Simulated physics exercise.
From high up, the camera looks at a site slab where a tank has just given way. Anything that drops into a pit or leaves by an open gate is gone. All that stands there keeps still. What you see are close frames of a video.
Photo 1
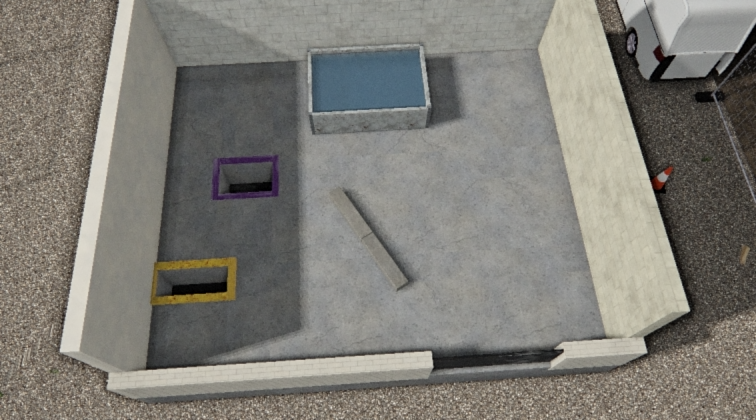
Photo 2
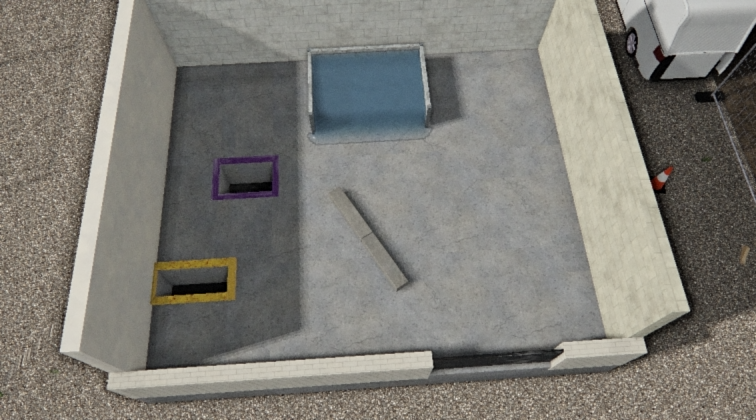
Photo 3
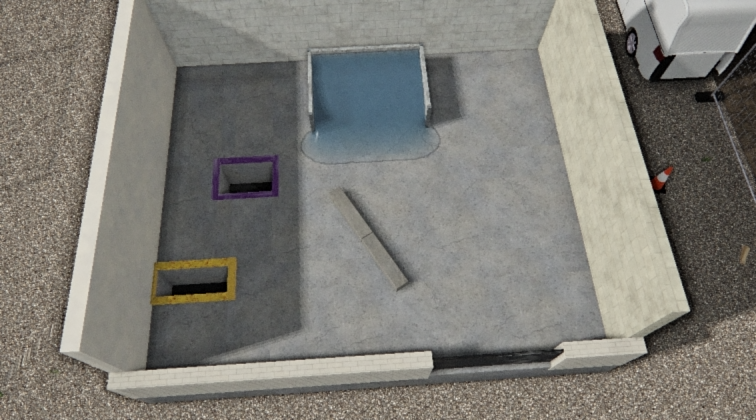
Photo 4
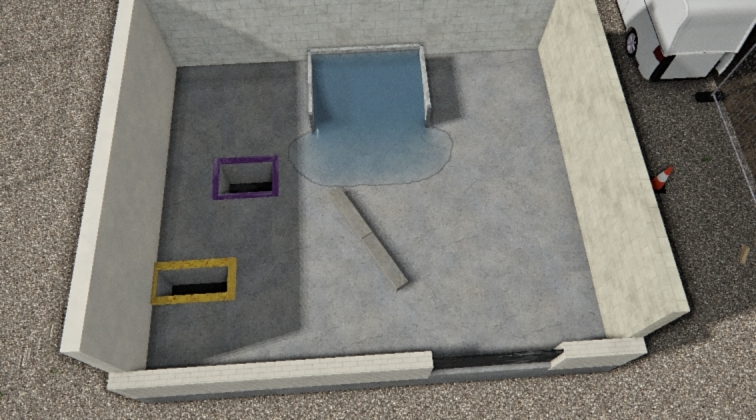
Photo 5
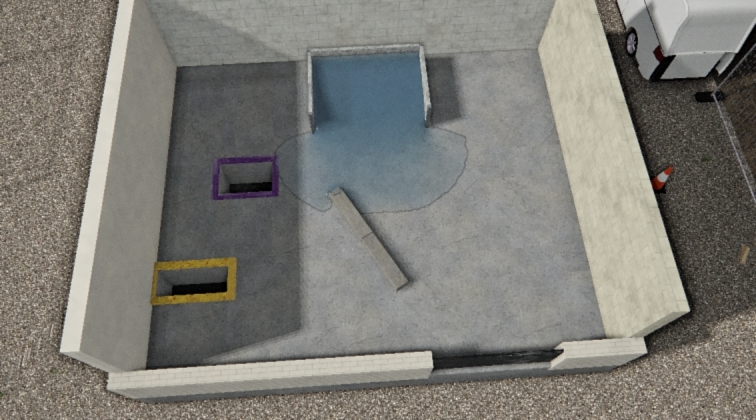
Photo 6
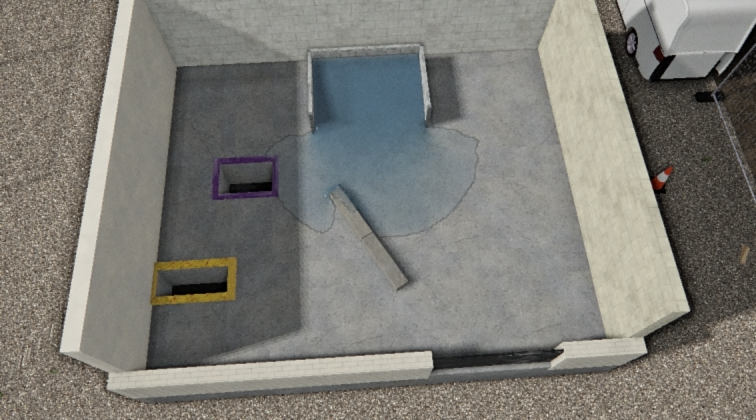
On a walled concrete slab seen from above, water in a rectangular tank pours out where the front side gives way, spreading across the floor in a widening rounded sheet that reaches around the upper end of a slanted barrier.
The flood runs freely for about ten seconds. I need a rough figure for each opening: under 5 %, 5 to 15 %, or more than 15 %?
In order: I'd say the gate drains very little - not reaching five per cent; I'd say the purple pit drains a fair bit - five to fifteen per cent; I'd say the yellow pit drains very little - not reaching five per cent.
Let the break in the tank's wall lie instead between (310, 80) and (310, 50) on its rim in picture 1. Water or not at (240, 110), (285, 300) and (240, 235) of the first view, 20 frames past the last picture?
As listed: Awash, dry, wet.
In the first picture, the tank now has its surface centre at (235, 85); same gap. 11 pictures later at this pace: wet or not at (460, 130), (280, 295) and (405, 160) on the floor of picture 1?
Okay, first one high and dry, second one got wet, last one high and dry.
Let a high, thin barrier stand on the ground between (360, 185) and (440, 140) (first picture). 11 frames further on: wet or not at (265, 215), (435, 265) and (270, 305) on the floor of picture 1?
Swamped; swamped; swamped.
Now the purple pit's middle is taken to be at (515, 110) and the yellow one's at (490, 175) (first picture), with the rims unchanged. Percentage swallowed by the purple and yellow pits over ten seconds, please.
Estimated shares - purple: 12 %; yellow: 0 %.
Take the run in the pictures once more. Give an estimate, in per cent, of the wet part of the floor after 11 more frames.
About 50 per cent.
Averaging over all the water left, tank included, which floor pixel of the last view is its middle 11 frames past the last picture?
Somewhere around (388, 202) in the last view.
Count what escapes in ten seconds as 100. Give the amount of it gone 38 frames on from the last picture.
By my reckoning, 50 %.
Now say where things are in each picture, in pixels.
The first frame shows still water in the tank at (368, 81).
In the second frame, the front is at (313, 137), out from the gap at (370, 124).
In the third frame, the front is at (307, 151), out from the gap at (370, 124).
In the fourth frame, water pours out at (370, 125) and has run to (295, 157).
In the fifth frame, the front is at (321, 207), out from the gap at (370, 125).
In the sixth frame, the front is at (428, 224), out from the gap at (370, 125).
A moment on, water covers 30 % of the floor; the gate 0 %, the purple pit 1 %, the yellow pit 0 %.
Next, water covers 50 % of the floor; the gate 0 %, the purple pit 1 %, the yellow pit 0 %.
Then, water covers 55 % of the floor; the gate 0 %, the purple pit 2 %, the yellow pit 0 %.
Later, water covers 80 % of the floor; the gate 0 %, the purple pit 3 %, the yellow pit 0 %.
In the end, water covers 90 % of the floor; the gate 0 %, the purple pit 7 %, the yellow pit 0 %.
